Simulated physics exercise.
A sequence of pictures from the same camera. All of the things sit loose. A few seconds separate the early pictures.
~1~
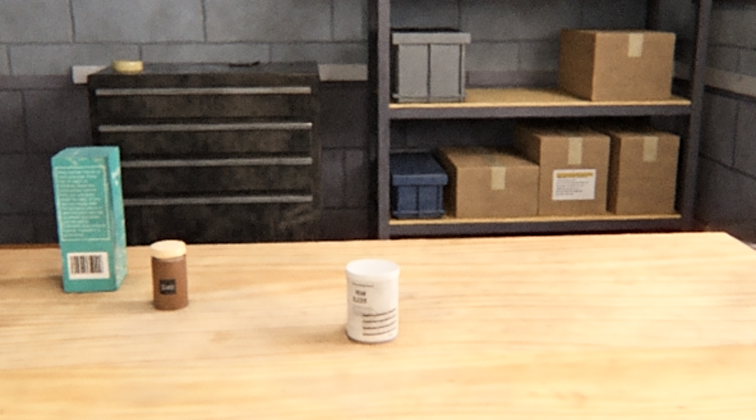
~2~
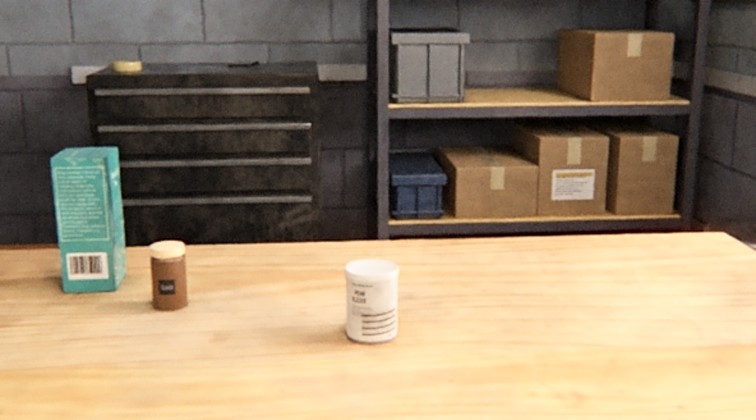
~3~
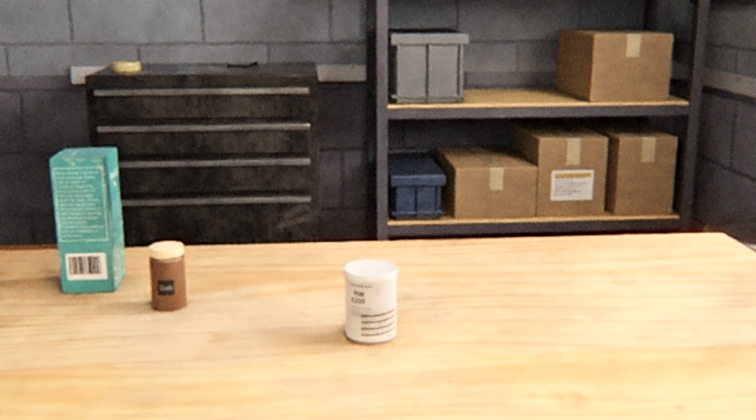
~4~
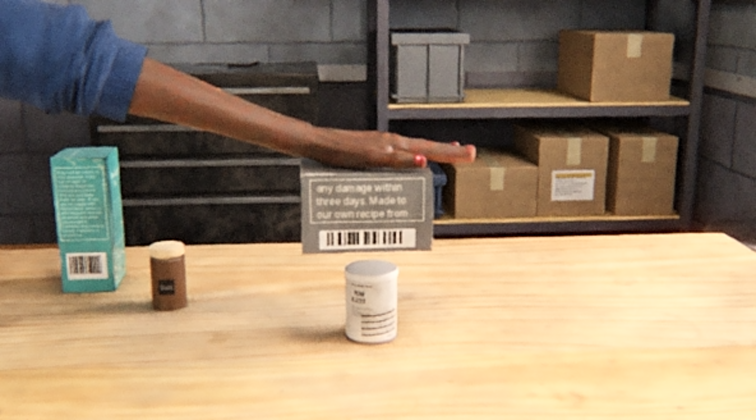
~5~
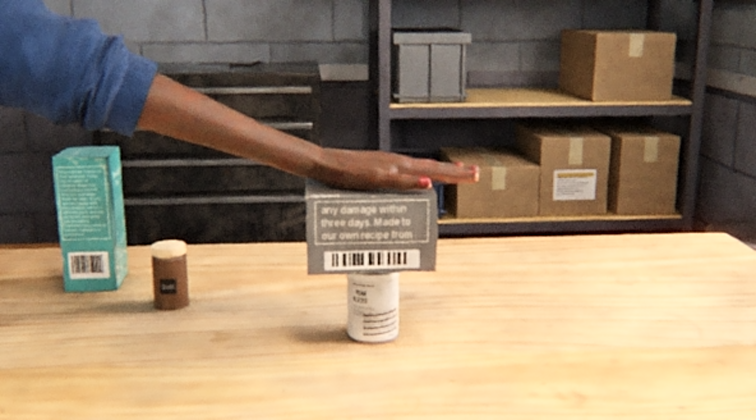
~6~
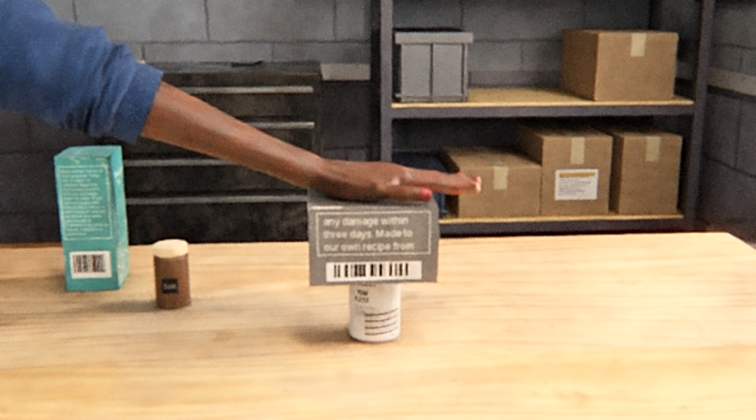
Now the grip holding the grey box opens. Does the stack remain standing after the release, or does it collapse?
The stack remains standing.
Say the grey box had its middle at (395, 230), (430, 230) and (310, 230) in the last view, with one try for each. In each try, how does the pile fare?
So the first time it stays intact, the second time it tips over, and the third time it tips over.
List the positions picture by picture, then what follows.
The last thing is not in view yet; brown shaker (170, 275), in the first frame.
The last thing is not in view yet; turquoise carton (91, 219), in the second frame.
The last thing is not in view yet; white tin (371, 302), in the third frame.
On its way; grey box (363, 199); brown shaker (168, 276), in the fourth frame.
On its way; grey box (368, 219); turquoise carton (92, 218), in the fifth frame.
Set down, still held; grey box (370, 230); white tin (374, 301), in the sixth frame.
Then, 0.30 s later than the last frame, all is still.
Then, 0.70 s later than the last frame, grey box resting near (370, 231).
When it is over, all 4 as before. End places, in pixels of the last picture, grey box near (370, 231). The pile stays up.
